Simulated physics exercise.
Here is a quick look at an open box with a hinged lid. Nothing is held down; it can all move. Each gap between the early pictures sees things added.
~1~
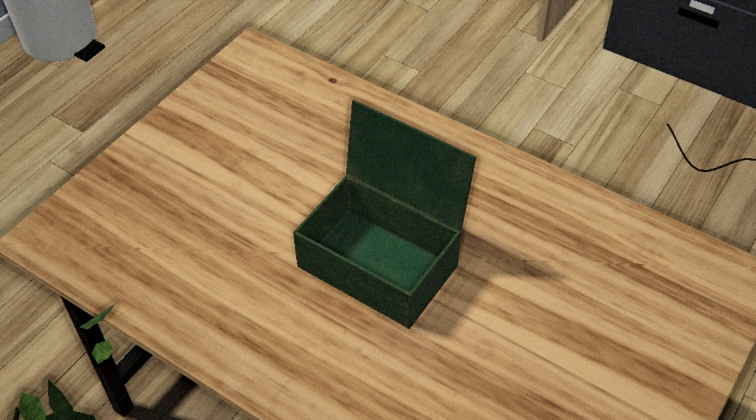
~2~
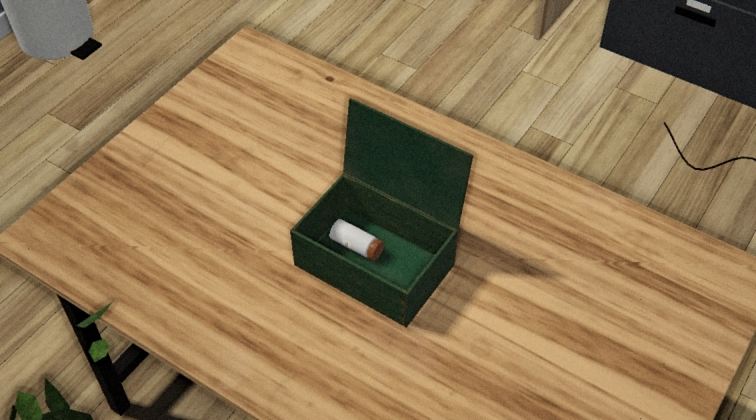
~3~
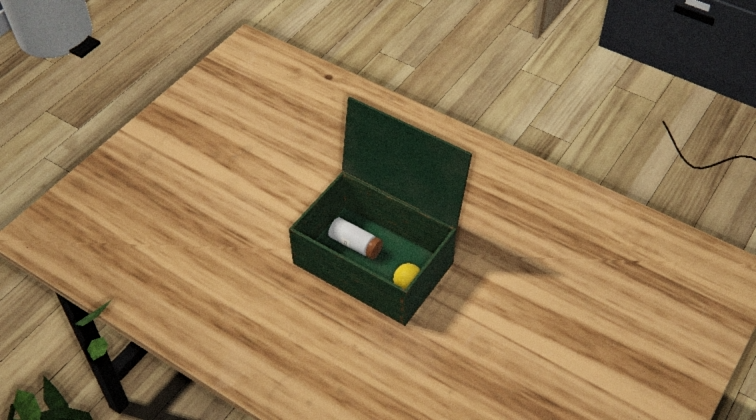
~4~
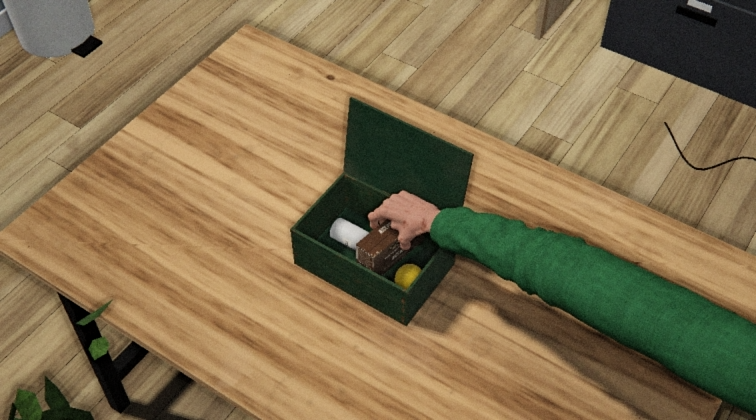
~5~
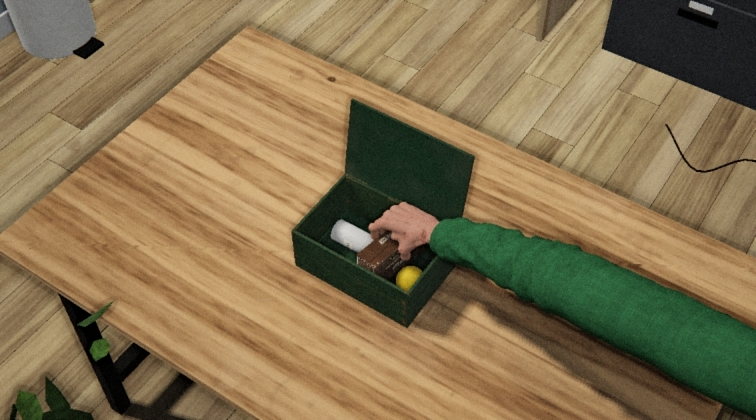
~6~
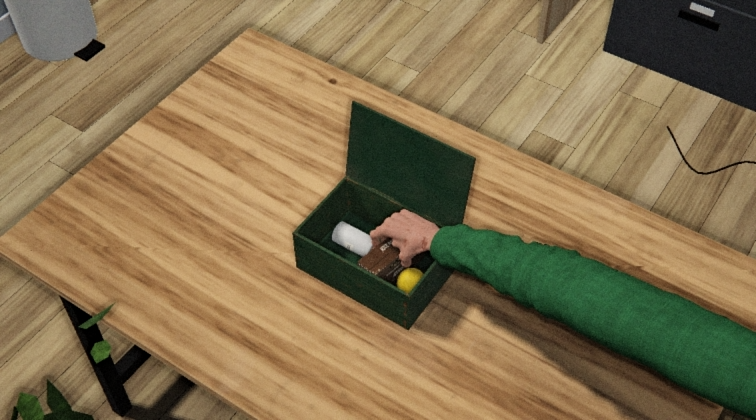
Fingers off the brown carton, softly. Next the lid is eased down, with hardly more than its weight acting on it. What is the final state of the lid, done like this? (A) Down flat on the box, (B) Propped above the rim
A.
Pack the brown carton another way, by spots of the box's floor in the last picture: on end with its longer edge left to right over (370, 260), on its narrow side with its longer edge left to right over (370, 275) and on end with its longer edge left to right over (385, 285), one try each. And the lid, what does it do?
The first attempt ends with the lid standing open, the second with it lying shut, and the third with it lying shut.
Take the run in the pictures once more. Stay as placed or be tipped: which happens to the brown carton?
Simply put, it remains unturned.
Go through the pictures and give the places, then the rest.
The last thing is not in view yet, in the first frame.
The last thing is not in view yet; white shaker (357, 240), in the second frame.
The last thing is not in view yet; white shaker (356, 238), in the third frame.
Coming down; brown carton (391, 242), in the fourth frame.
Coming down; brown carton (391, 252); white shaker (358, 240), in the fifth frame.
In place under the hand; brown carton (392, 259); white shaker (359, 242), in the sixth frame.
Then, 1.40 s on from there, lid 72° above the rim.
Then, 1.90 s on from there, lid 34° above the rim.
In the end, lid shut; all 3 unmoved. At the end, from the last picture's camera, brown carton near (392, 259).
